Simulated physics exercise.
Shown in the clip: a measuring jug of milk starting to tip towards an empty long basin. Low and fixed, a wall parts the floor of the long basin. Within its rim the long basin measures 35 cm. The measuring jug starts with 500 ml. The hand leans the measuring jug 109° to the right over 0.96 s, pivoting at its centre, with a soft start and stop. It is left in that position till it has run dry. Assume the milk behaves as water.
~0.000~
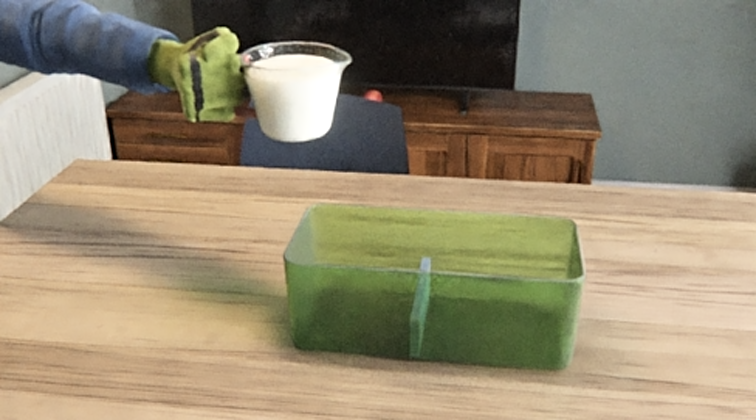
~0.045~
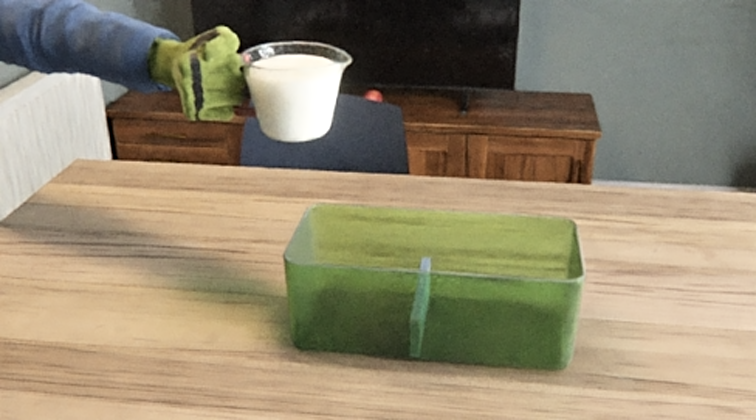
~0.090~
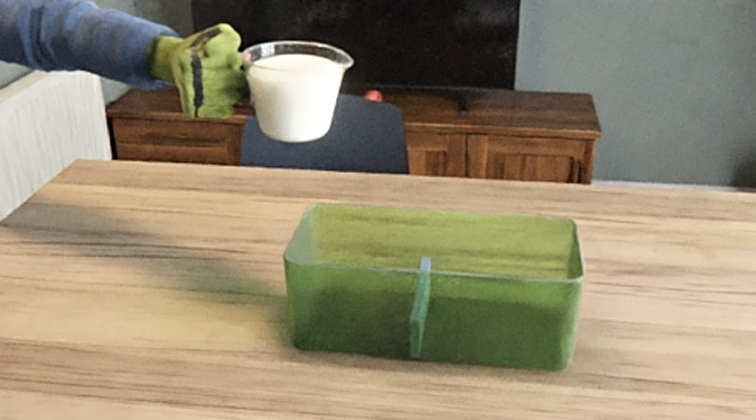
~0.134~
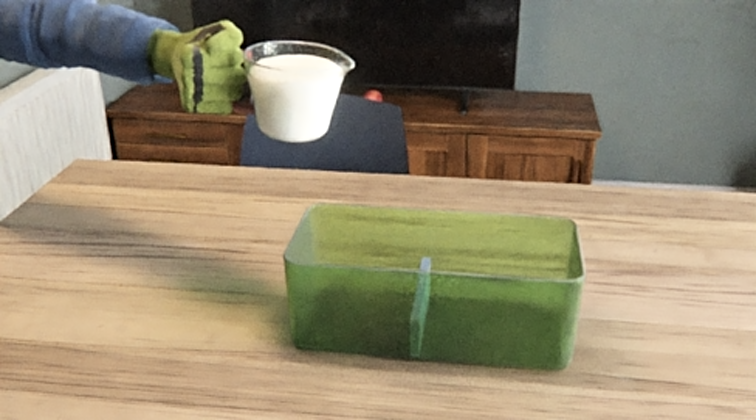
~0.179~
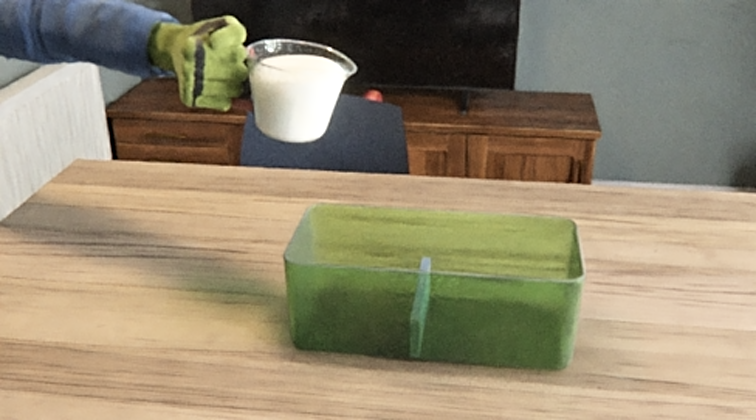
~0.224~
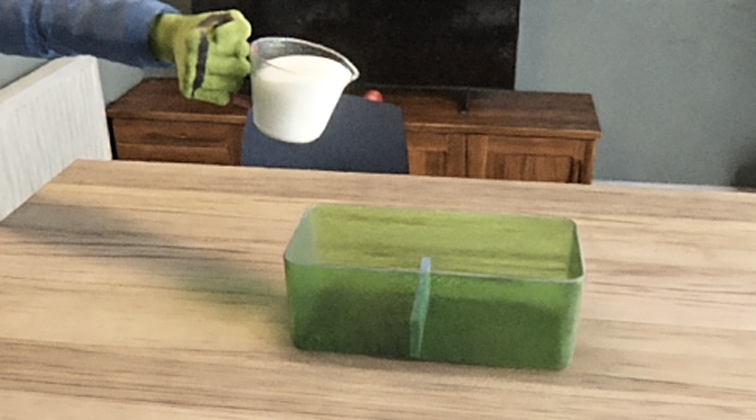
The footage shows a gloved hand holding a measuring jug of milk above a table, to the upper left of an empty green basin with a low dividing wall, then gradually leaning the jug slightly to the right.
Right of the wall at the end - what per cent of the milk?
Near 26 per cent.
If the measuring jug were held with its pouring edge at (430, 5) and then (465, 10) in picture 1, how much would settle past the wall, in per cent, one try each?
I'd say 90 percent on the first go, 90 percent on the next.
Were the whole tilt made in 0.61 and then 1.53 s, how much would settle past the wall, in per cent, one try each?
Near 15 in a hundred on the first go and near 35 in a hundred on the second.
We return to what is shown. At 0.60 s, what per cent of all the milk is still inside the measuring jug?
I'd put it near 56 percent.
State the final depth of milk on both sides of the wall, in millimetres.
Once settled, the left stands around 16 mm and the right around 4 mm.
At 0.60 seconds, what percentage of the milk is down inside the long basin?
Some 10 per cent.
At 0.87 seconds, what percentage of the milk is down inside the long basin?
Some 80 percent of the total.
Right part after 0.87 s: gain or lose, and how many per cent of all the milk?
Looks like it went upward, around 2 per cent.
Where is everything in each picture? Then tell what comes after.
In the first picture, it leans 0°; its right rim is at (351, 59); the milk meets the walls at (250, 65) and (340, 68); the long basin's rim runs from (297, 232) to (580, 249); the wall's top is at (421, 287).
In the second picture, it leans 1°; its right rim is at (351, 60); the milk meets the walls at (250, 64) and (340, 68).
In the third picture, it leans 2°; its right rim is at (352, 62); the milk meets the walls at (251, 64) and (341, 69).
In the fourth picture, it leans 5°; its right rim is at (354, 65); the milk meets the walls at (252, 64) and (342, 70).
In the fifth picture, it leans 9°; its right rim is at (356, 69); the milk meets the walls at (255, 64) and (346, 70).
In the sixth picture, it leans 14°; its right rim is at (358, 75); the milk meets the walls at (257, 66) and (351, 71).
Then, 0.60 s in, the tilt is 75° and 56 per cent is still to pour, 7 is left of the wall and 4 right of it.
Then, 0.87 s in, the tilt is 106° and 5 per cent is still to pour, 56 is left of the wall and 24 right of it.
Then, 1.15 s in, the tilt is 109° and 0 per cent is still to pour, 71 is left of the wall and 25 right of it.
Then, 1.46 s in, the tilt is 109° and 0 per cent is still to pour, 71 is left of the wall and 26 right of it.
Finally, 71 per cent lies left of the wall, 26 right of it and 4 outside.
